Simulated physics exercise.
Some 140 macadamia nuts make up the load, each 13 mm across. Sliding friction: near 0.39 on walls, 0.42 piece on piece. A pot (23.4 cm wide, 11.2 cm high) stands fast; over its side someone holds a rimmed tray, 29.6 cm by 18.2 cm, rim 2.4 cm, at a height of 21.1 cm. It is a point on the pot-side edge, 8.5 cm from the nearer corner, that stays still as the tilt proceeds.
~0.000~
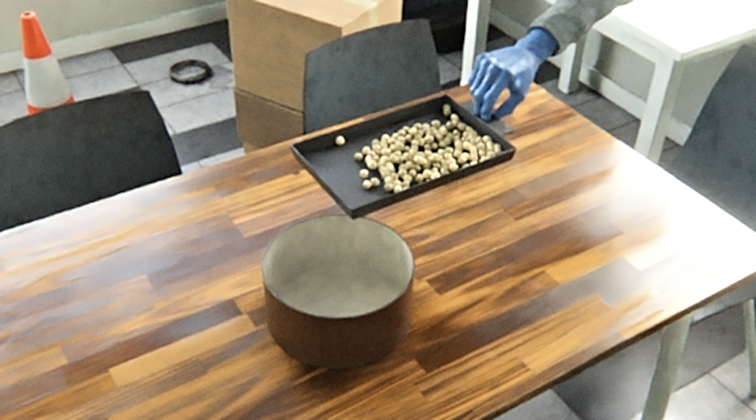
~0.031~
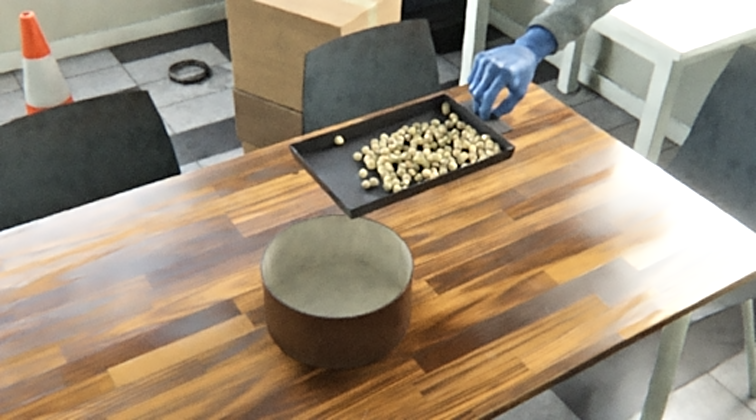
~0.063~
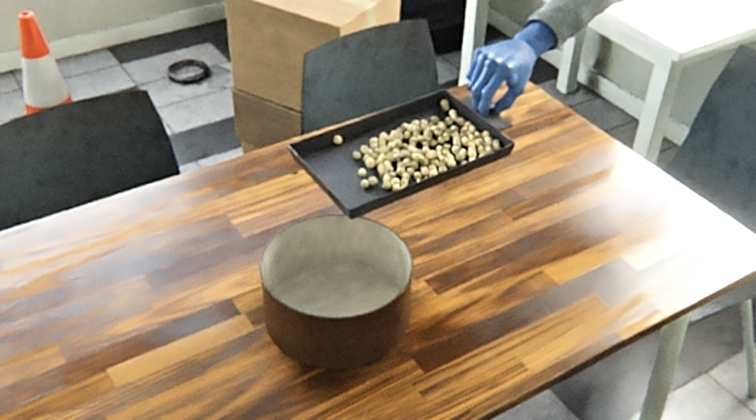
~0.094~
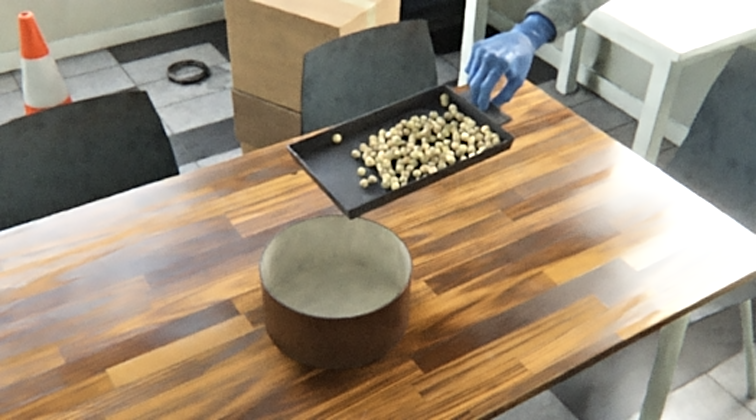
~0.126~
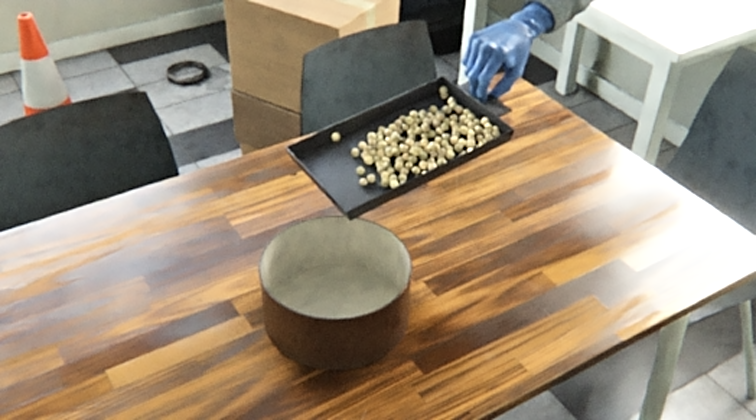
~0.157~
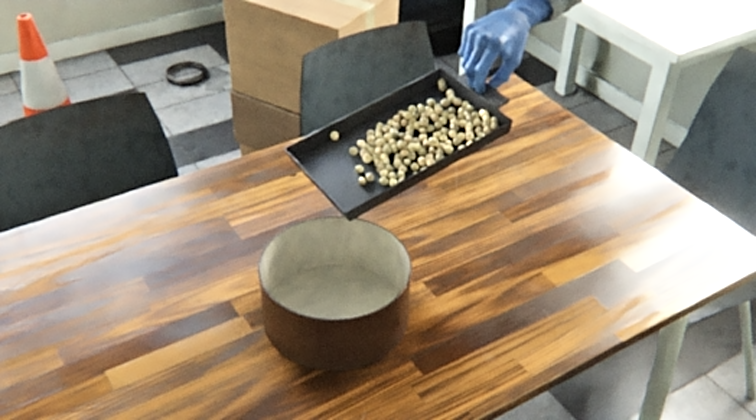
In the video, a blue-gloved hand holds the far end of a dark rimmed tray of small, pale round nuts above a wooden table, near a brown pot, and gradually raises that end, tilting the tray slightly.
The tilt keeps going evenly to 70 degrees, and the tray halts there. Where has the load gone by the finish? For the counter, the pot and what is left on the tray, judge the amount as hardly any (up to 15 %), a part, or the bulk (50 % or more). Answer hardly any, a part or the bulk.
Counter: A part; pot: A part; tray: A part.
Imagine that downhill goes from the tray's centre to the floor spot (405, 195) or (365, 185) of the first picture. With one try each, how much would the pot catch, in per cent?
Roughly 45 per cent on the first try and 60 per cent on the second.
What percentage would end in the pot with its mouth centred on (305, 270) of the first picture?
I'd put it at around 45 per cent.
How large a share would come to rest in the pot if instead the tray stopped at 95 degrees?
It would land at about 55 percent.
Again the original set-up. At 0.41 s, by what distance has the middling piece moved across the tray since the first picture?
4 cm.
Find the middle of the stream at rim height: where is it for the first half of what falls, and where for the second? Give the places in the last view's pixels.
Around (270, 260), then (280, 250).
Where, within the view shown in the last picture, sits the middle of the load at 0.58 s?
Approximately (327, 164) in the last view.
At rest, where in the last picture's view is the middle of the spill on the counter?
The spill's middle ends up near (168, 299).
Then, at 0.41 s, tilt 41 degrees; the tray holds 100 %, the pot 0 %.
After 0.58 s, tilt 61 degrees; the tray holds 100 %, the pot 0 %.
Then, at 0.87 s, tilt 70 degrees; the tray holds 45 %, the pot 20 %.
In the end, at 2.0 s, counter 30 %, pot 30 %, tray 45 %.
